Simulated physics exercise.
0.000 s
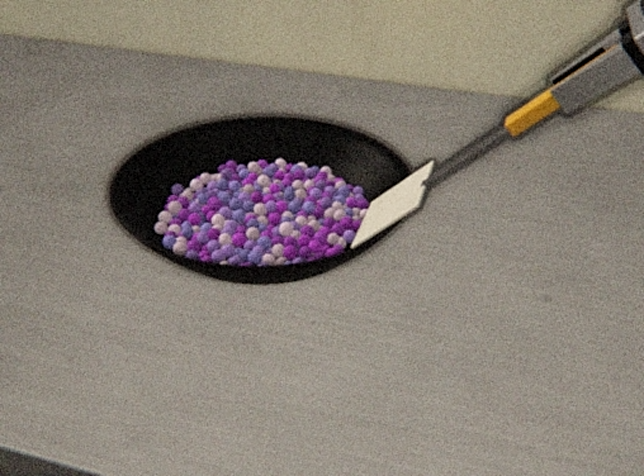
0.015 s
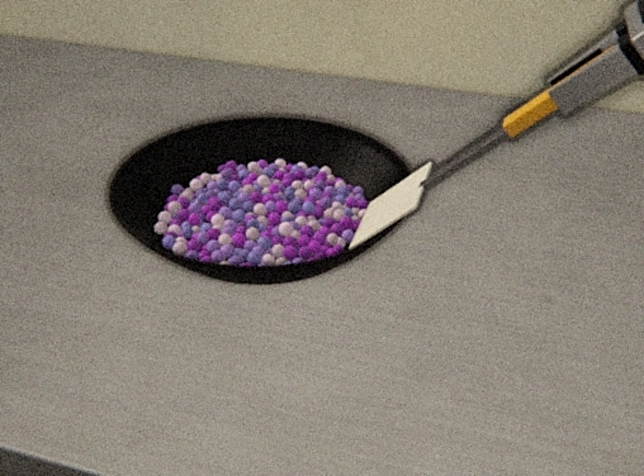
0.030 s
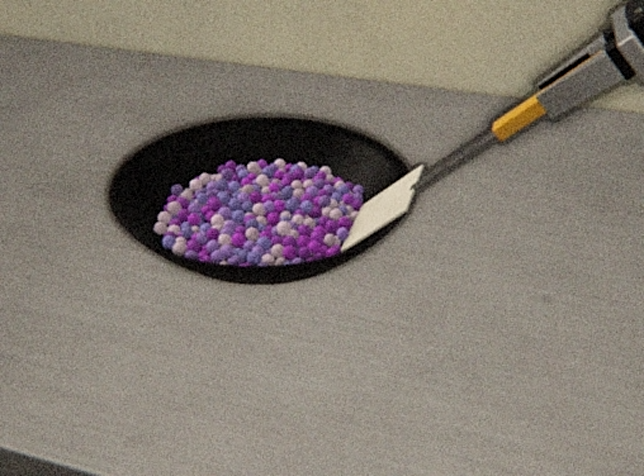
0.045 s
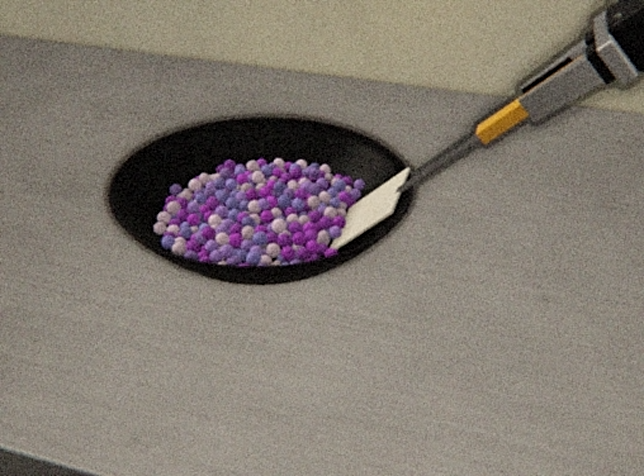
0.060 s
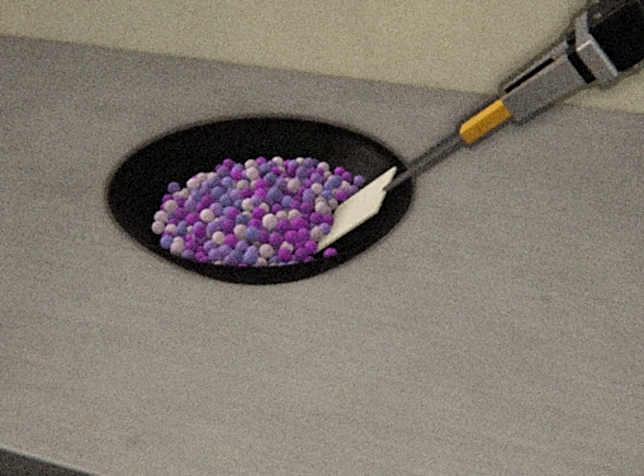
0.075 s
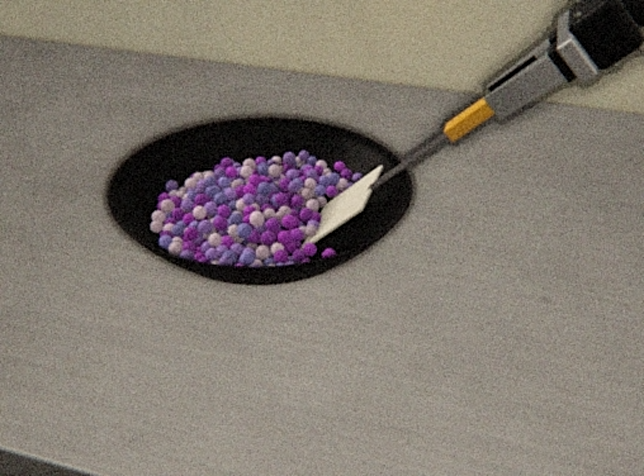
The clip opens on a black frying pan of small purple, blue and whitish balls on a grey table top, a robotic arm's pale paddle at their right edge. The paddle slides slowly left into the balls, nudging the nearby ones leftward and leaving a stray purple one by its lower edge.
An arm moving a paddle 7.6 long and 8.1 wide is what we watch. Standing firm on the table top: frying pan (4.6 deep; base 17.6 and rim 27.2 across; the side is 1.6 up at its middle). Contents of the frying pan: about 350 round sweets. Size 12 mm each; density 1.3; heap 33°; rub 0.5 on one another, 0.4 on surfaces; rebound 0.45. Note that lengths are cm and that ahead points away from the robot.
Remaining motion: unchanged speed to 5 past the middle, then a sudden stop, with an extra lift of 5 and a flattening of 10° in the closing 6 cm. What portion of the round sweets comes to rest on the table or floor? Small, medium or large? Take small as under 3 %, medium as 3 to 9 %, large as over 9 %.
Medium, so between 3 and 9 %.
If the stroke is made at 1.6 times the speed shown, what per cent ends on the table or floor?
I'd put it around 10 per cent.
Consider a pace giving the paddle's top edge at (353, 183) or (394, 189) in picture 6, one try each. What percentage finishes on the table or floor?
That comes to some 10 and some 0 percent, in that order.
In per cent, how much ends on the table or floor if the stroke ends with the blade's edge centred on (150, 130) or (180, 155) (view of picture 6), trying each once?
First try about 30 percent, second about 15 percent.
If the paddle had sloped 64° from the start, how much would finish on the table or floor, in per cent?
Near 0 %.
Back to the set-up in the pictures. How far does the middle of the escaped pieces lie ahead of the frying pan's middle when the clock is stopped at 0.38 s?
About 20 cm.
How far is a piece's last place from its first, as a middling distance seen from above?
The figure is about 3 cm.
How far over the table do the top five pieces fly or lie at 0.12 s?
I'd put it close to 6 cm.
After 0.12 s, sloping 45°, highest piece 7 above the table; 351 in the frying pan.
After 0.16 s, sloping 41°, highest piece 8 above the table; 351 in the frying pan.
After 0.38 s, sloping 35°, highest piece 6 above the table; 335 in the frying pan, 15 on the table or floor, 1 on the blade or in flight.
After 1.43 s, sloping 35°, highest piece 4 above the table; 334 in the frying pan, 17 on the table or floor.
At rest, 334 in the frying pan, 17 on the table or floor. That is 5 % on the table or floor.
